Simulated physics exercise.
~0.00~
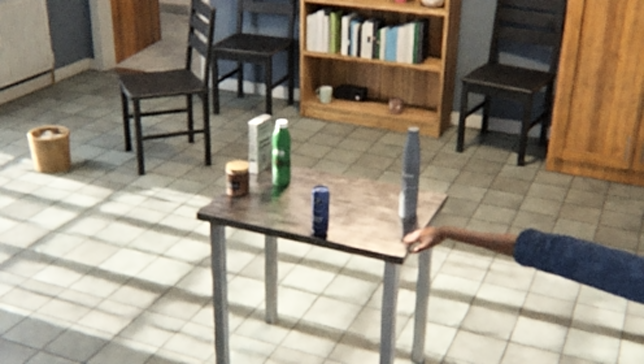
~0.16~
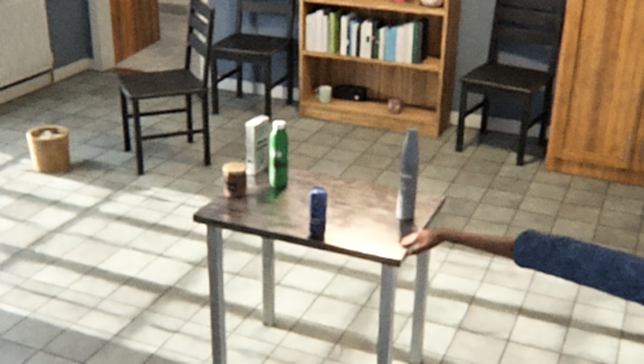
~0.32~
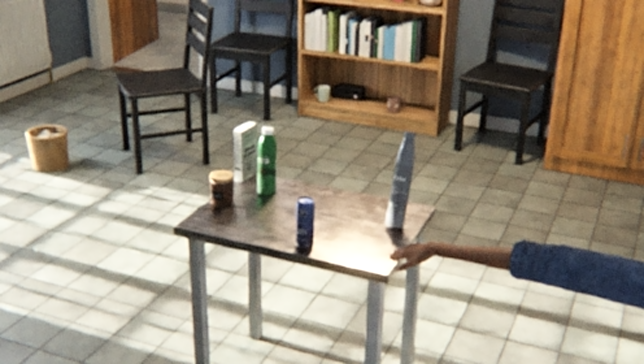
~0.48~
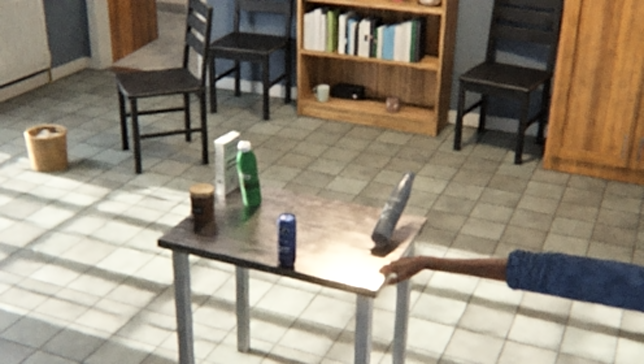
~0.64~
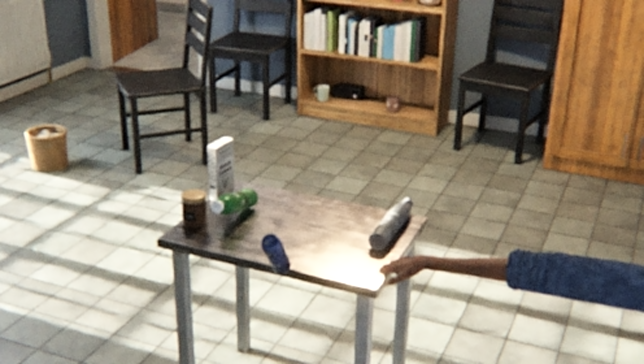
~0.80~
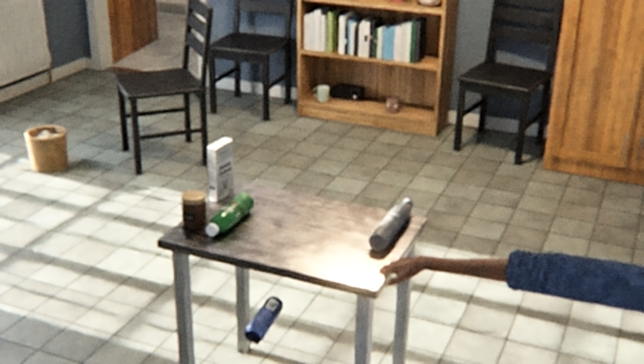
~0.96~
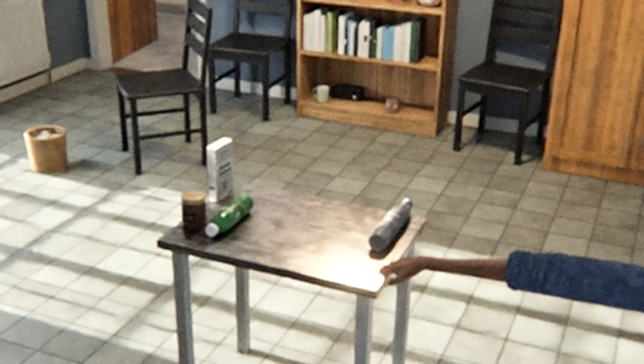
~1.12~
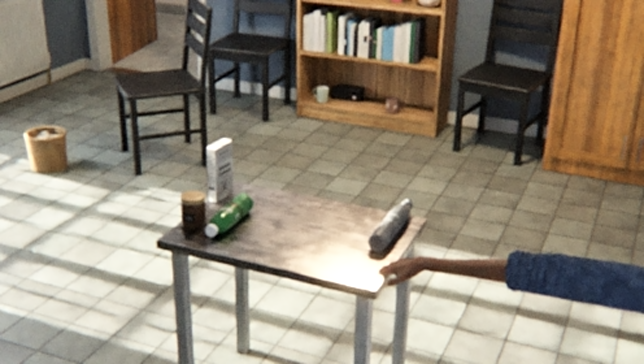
To begin with, a brown jar, a white packet, a green bottle, a blue can and a grey bottle stand on a small table in a tiled room, while a hand in a dark blue sleeve rests at its right corner. The table then slides left and towards the viewer, and the grey bottle leans and topples. As the table stops, the green bottle tips onto its side and the blue can tilts near the front edge. The can drops off towards the floor and disappears from view. The jar and packet remain upright beside the two fallen bottles.
